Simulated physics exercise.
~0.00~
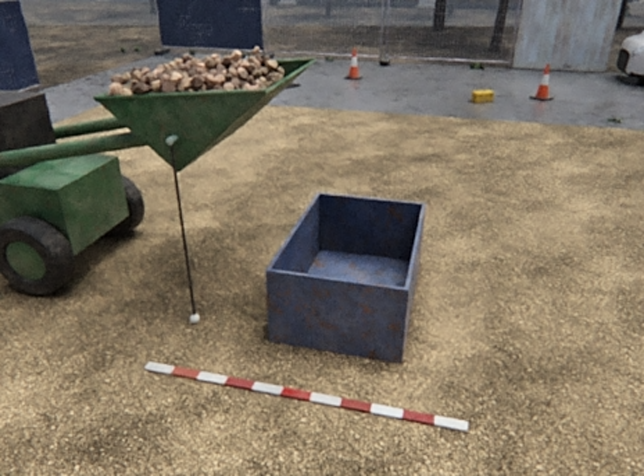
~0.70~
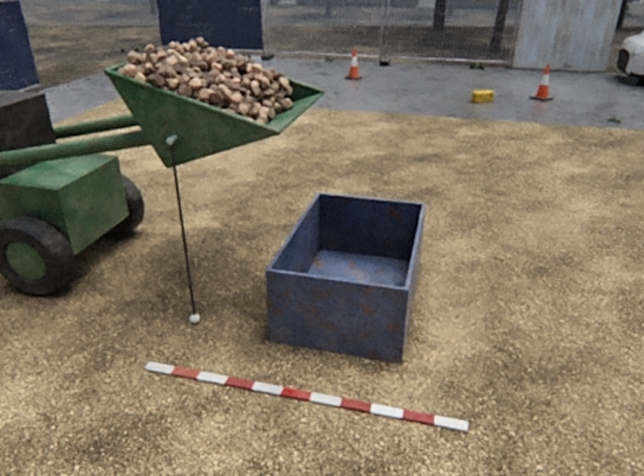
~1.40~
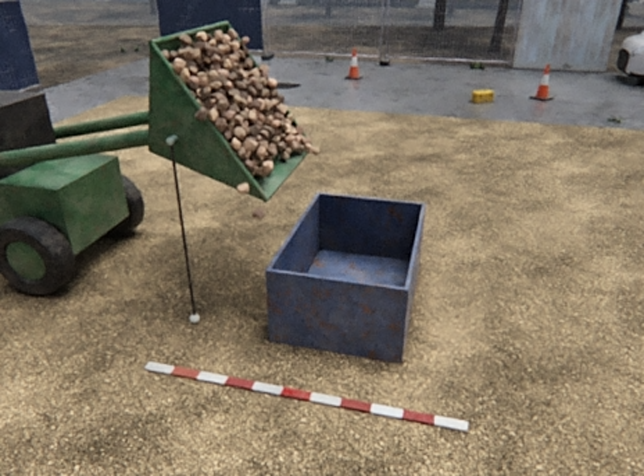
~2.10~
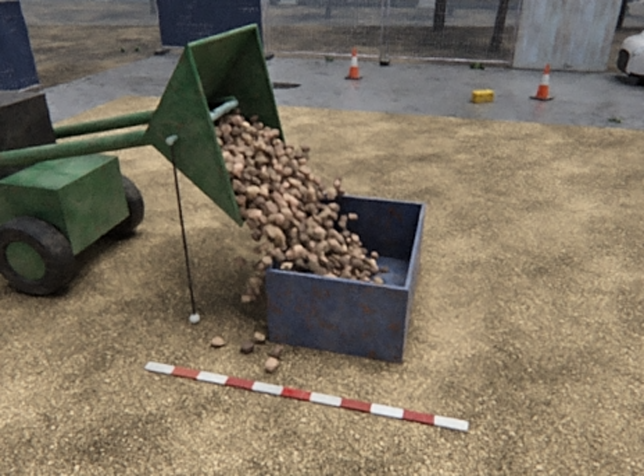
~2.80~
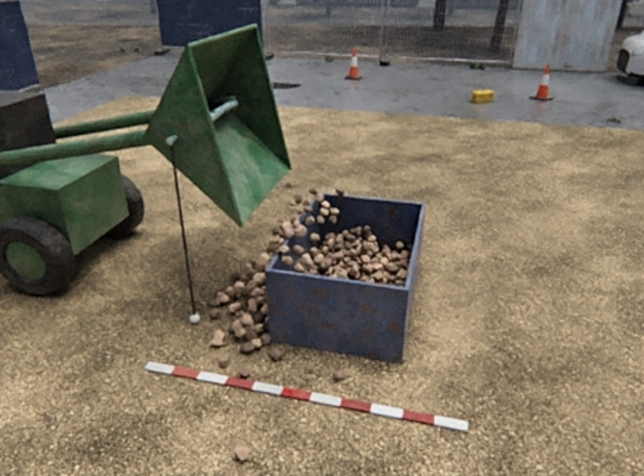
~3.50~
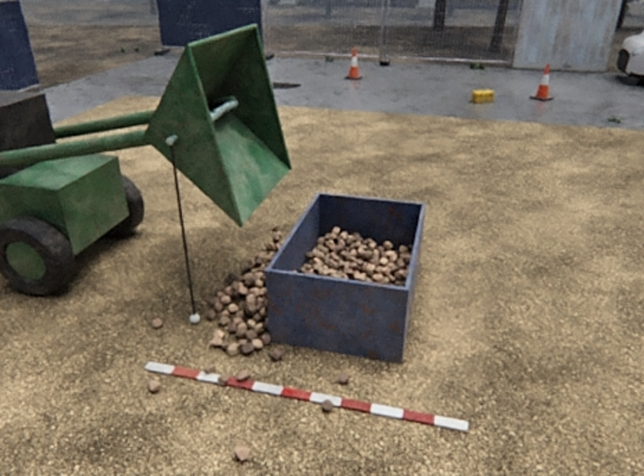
A gravelly yard with a paved strip, fencing and orange cones behind is seen from a raised, still viewpoint. At the left, a green loader holds a bucket heaped with brown stones, near an open blue bin, with a red and white banded pole lying in front and a white ball hanging below the bucket. The bucket tips forward to the right, and the stones slide towards its lip. They pour out in a thick stream, most landing in the bin while others drop short. The bucket stays tipped and empty, with stones spread inside the bin, a smaller pile against its left side and a few scattered near the pole.
